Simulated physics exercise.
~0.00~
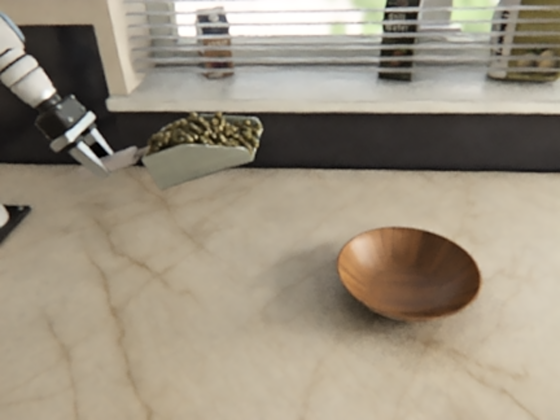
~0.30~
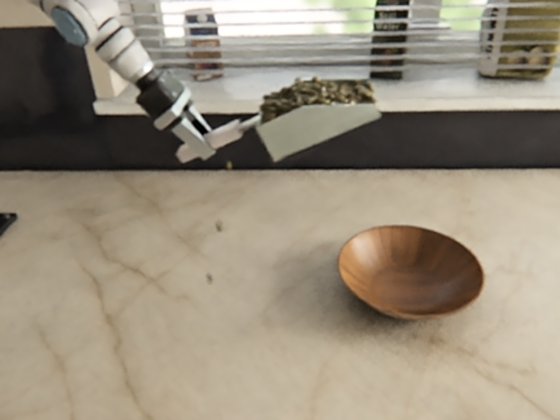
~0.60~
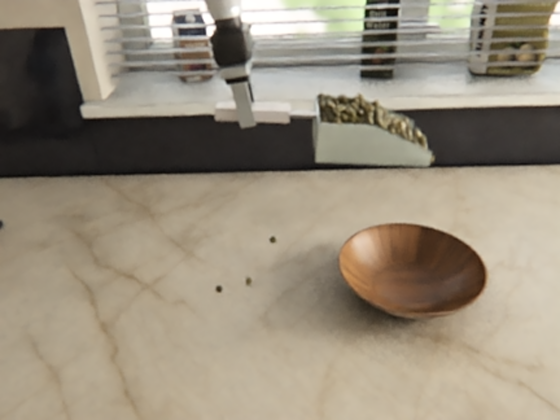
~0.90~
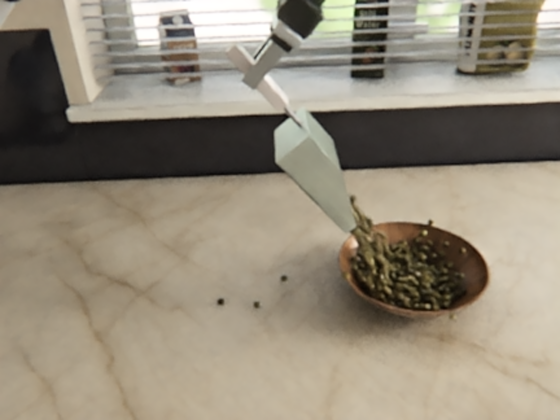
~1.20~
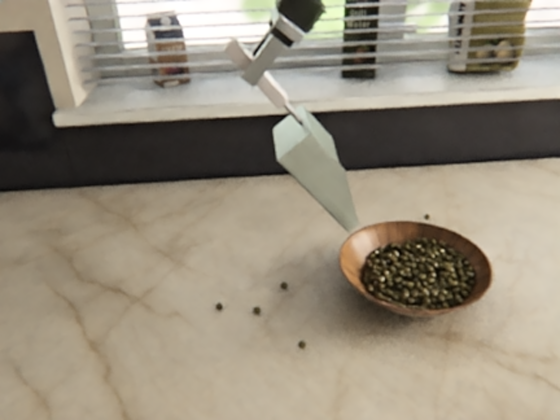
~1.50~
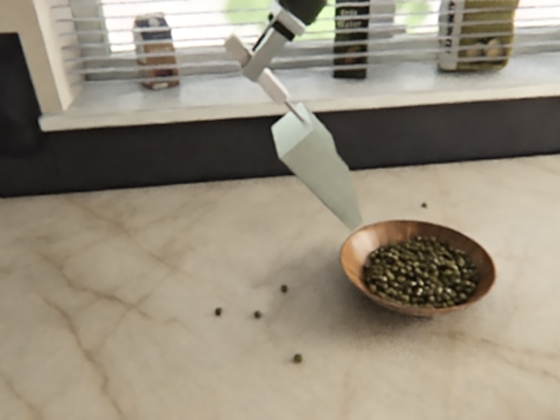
The clip shows a robot arm carrying a scoop heaped with small dark green beads rightward over a marble-like counter, dropping a few, then tipping it to pour into a wooden bowl. Nearly all settle in the bowl, with a few scattered around it.
